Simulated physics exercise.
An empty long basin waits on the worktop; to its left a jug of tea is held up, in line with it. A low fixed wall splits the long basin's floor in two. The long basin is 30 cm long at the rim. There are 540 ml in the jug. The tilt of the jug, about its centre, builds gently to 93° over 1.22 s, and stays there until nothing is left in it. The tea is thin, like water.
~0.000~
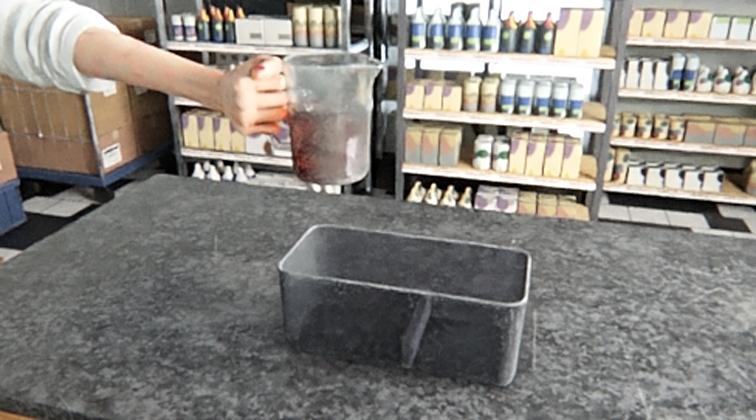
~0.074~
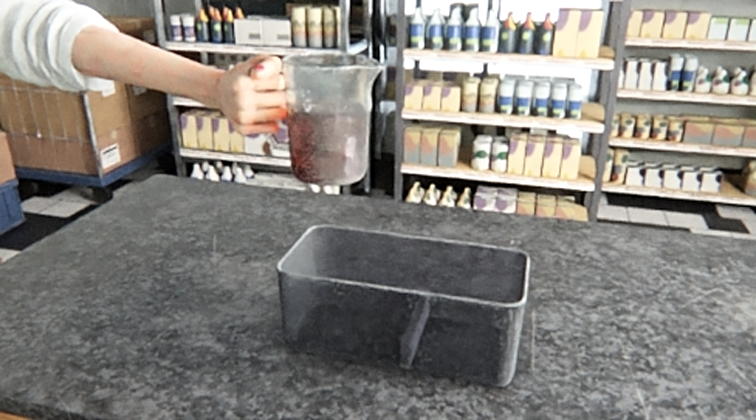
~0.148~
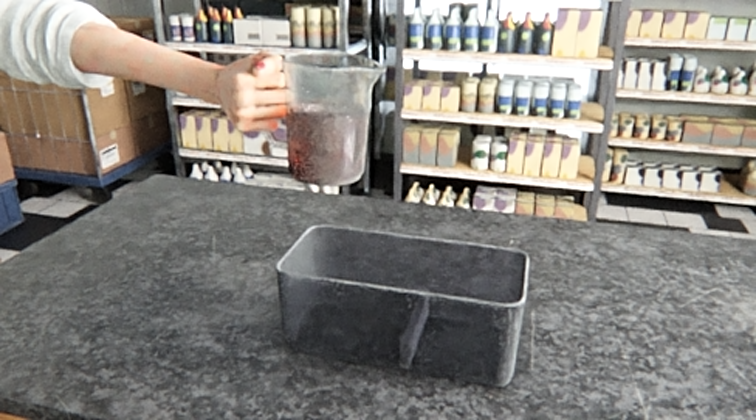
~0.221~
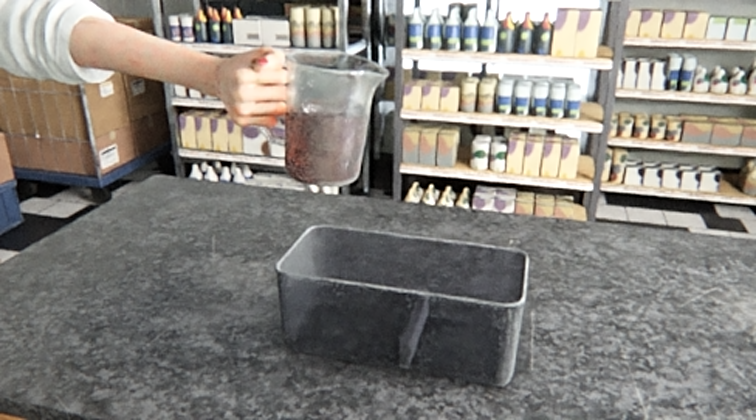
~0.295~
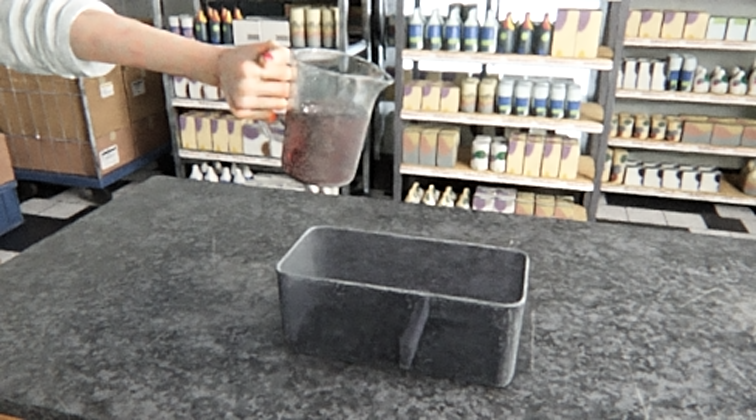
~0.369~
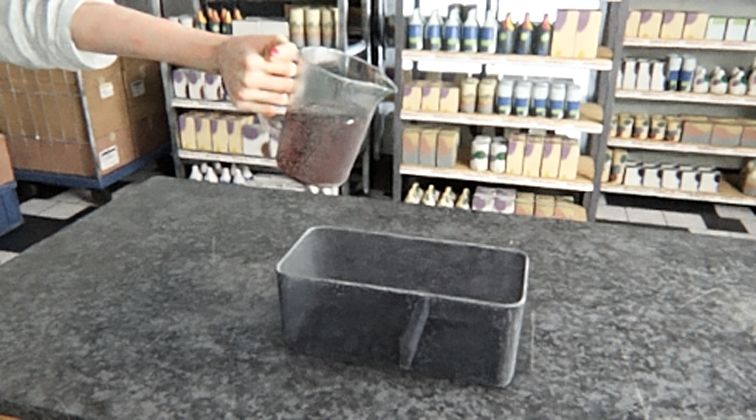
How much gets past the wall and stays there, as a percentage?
Roughly 89 per cent is past the wall.
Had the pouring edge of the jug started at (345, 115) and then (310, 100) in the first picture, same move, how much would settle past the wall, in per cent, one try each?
First 10, then 5 per cent.
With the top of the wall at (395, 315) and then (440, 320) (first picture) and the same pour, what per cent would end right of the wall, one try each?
First 90, then 80 per cent.
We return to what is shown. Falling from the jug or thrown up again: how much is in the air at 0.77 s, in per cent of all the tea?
Some 3 per cent.
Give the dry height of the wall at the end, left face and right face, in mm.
Left about 34 mm, right about 6 mm.
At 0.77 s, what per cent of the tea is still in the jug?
Some 96 per cent.
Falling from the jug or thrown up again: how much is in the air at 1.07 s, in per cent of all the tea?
Some 24 per cent.
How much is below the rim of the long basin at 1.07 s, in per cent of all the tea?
About 22 per cent.
After 0.77 s the tilt is 66° and 97 per cent is still to pour, 0 is left of the wall and 0 right of it.
After 1.07 s the tilt is 90° and 55 per cent is still to pour, 0 is left of the wall and 21 right of it.
After 1.38 s the tilt is 93° and 17 per cent is still to pour, 4 is left of the wall and 67 right of it.
After 1.72 s the tilt is 93° and 4 per cent is still to pour, 6 is left of the wall and 86 right of it.
In the end 8 per cent lies left of the wall, 89 right of it and 1 outside.
